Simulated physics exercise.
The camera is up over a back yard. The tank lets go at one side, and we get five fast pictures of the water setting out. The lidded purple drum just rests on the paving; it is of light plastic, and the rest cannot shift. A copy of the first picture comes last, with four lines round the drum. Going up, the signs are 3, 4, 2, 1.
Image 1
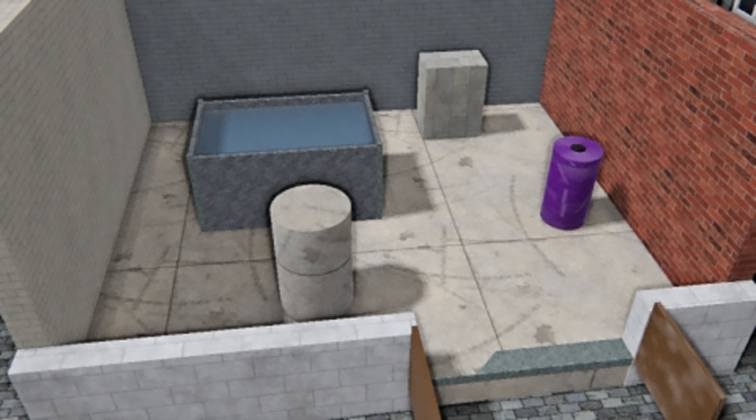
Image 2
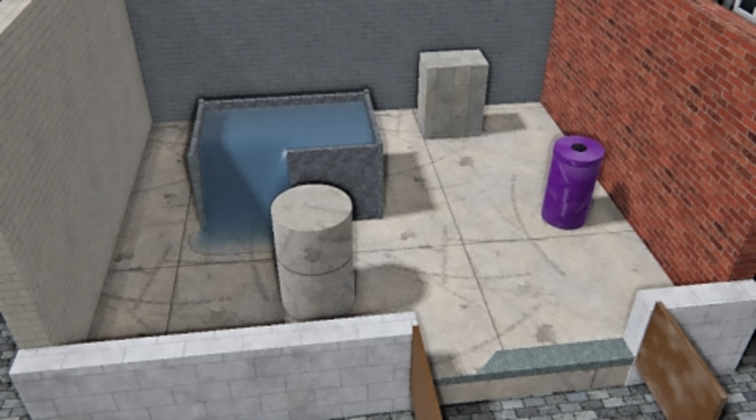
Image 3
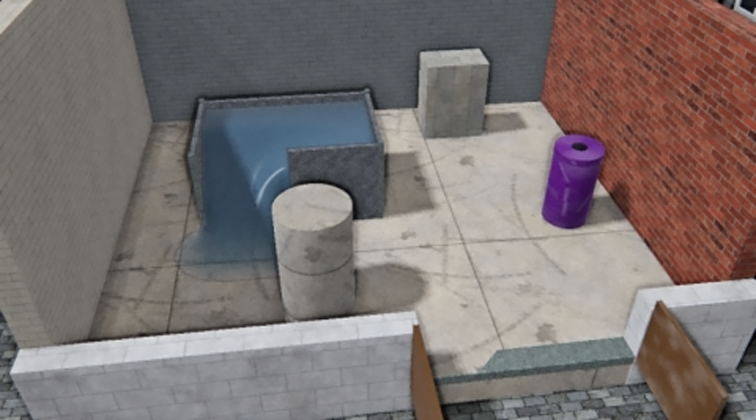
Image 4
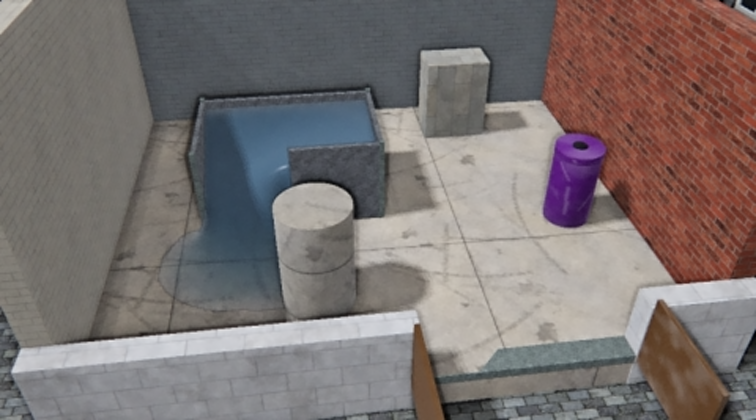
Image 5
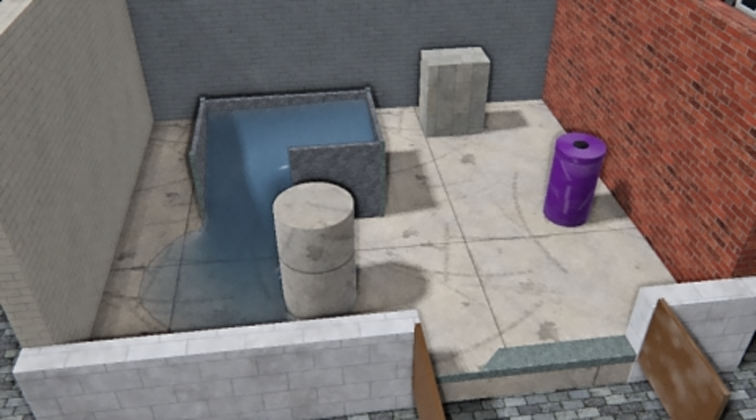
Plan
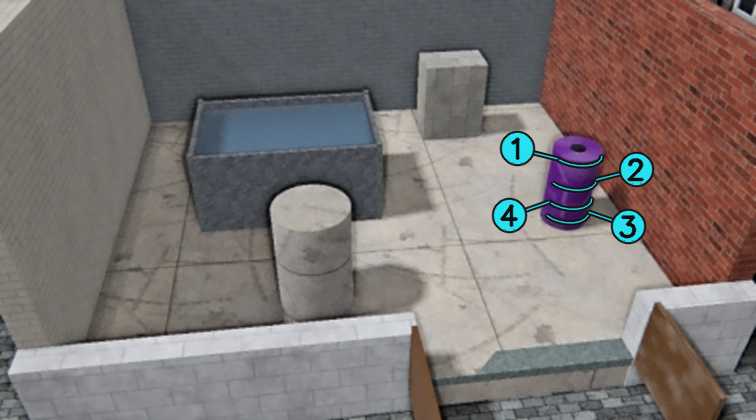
Water pours out through the broken front of a stone tank and spreads across the yard.
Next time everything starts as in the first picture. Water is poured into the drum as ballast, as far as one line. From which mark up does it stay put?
That is mark 3.
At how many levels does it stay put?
All of them.
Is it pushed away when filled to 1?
No.
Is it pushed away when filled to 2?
No.
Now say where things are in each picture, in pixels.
Lid of the purple drum at (577, 148); tank full, its middle at (286, 129); open gate at (527, 306).
Water covers 2 % of the ground, mostly out of sight from here.
Water covers 5 % of the ground and is seen nearest the drum at (235, 260).
Water covers 8 % of the ground and is seen nearest the drum at (235, 230).
Lid of the purple drum at (580, 145); water covers 11 % of the ground, mostly out of sight from here.
On the marked copy, 1 at (586, 165); 2 at (580, 190); 3 at (573, 222); 4 at (576, 209); from the bottom up 3, 4, 2, 1.
With 1, it does not move.
With 2, it does not move.
With 3, it does not move.
With 4, it does not move.
